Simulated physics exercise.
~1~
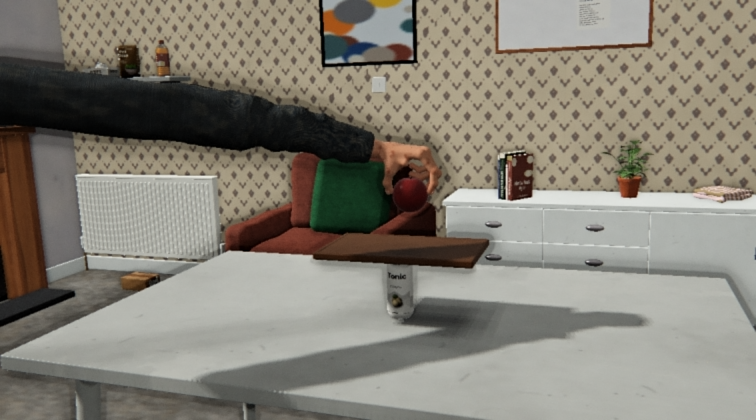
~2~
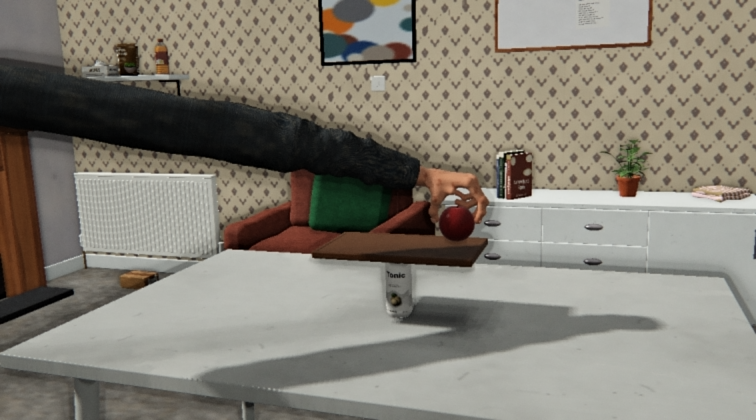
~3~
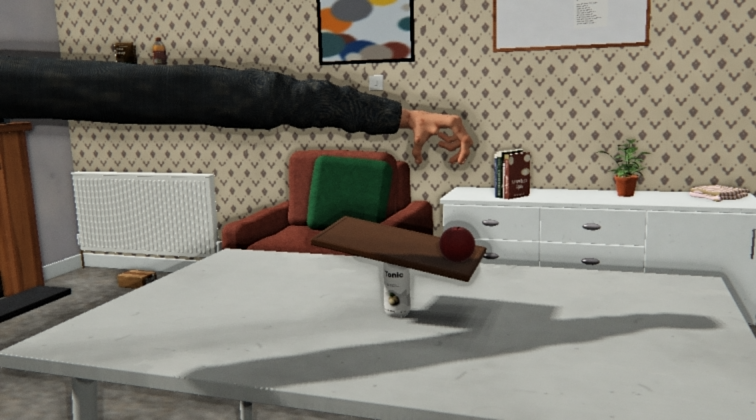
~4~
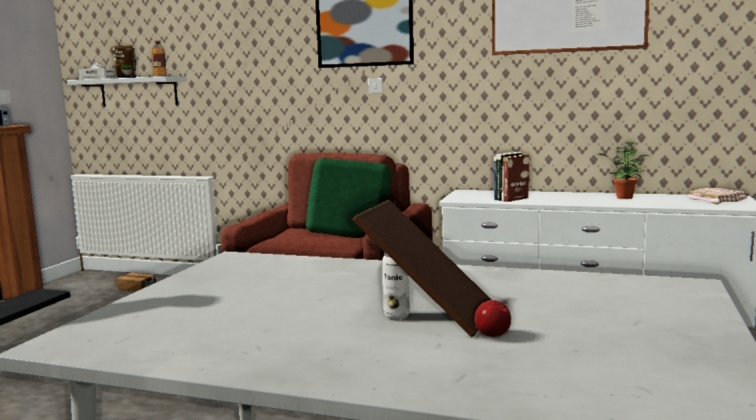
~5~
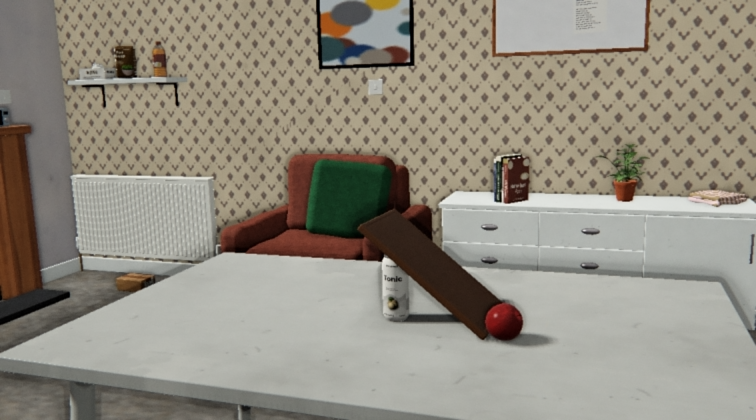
On a table, a hand releases a red apple on a brown board, which topples.
